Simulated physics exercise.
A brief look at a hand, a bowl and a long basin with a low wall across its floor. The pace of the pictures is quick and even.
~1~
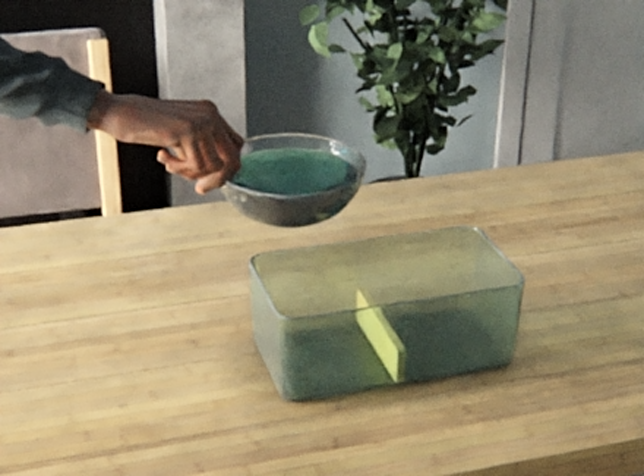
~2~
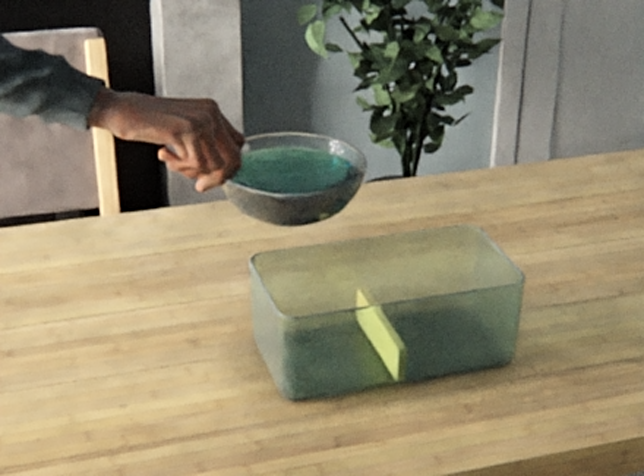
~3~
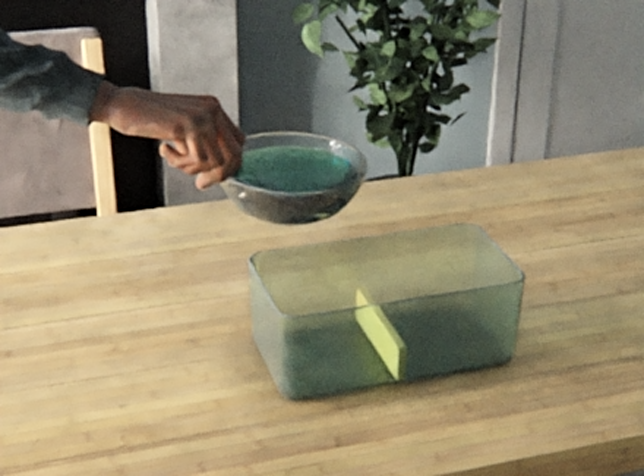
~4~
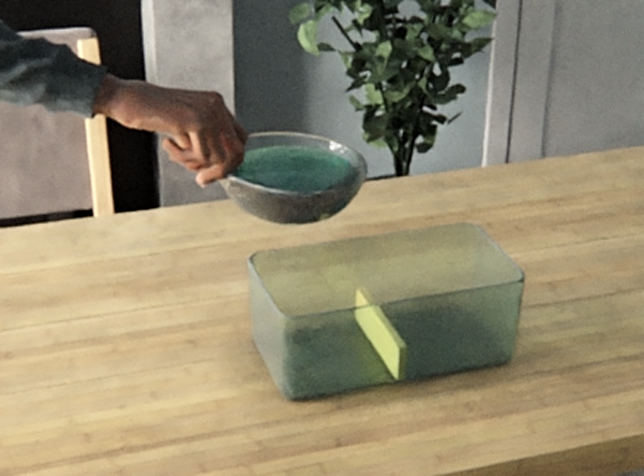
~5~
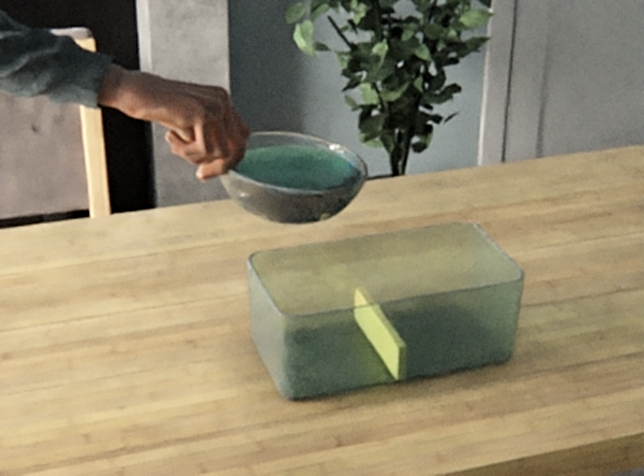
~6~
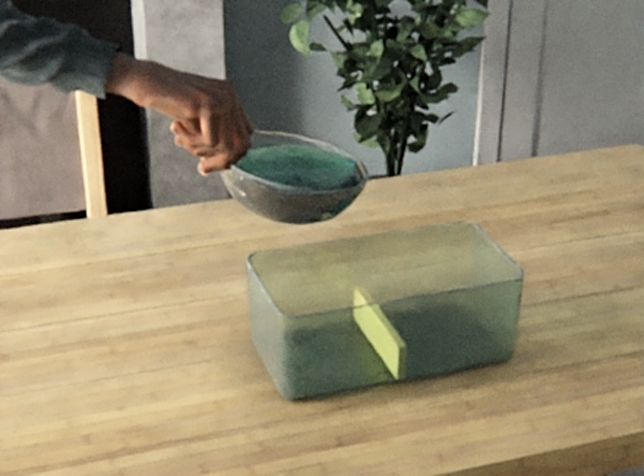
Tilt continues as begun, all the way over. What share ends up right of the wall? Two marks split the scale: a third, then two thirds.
Looks to me like the right side of the wall gets upwards of two thirds.
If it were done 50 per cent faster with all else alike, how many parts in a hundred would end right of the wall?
Roughly 65 percent.
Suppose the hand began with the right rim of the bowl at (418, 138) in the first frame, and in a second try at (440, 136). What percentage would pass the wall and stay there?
Close to 95 % for the first start and close to 85 % for the second.
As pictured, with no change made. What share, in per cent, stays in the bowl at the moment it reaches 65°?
Around 30 percent remains.
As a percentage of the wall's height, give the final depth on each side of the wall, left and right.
Roughly 20 left of the wall, roughly 50 right of it.
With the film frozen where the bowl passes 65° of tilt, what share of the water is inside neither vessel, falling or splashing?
Around 35 in a hundred.
A moment on, the tilt is 65° and 28 per cent is still to pour, 3 is left of the wall and 33 right of it.
Next, the tilt is 99° and 0 per cent is still to pour, 25 is left of the wall and 73 right of it.
Then the tilt is 106° and 0 per cent is still to pour, 26 is left of the wall and 73 right of it.
Later the tilt is 106° and 0 per cent is still to pour, 26 is left of the wall and 73 right of it.
At rest 26 per cent lies left of the wall, 73 right of it and 1 outside.
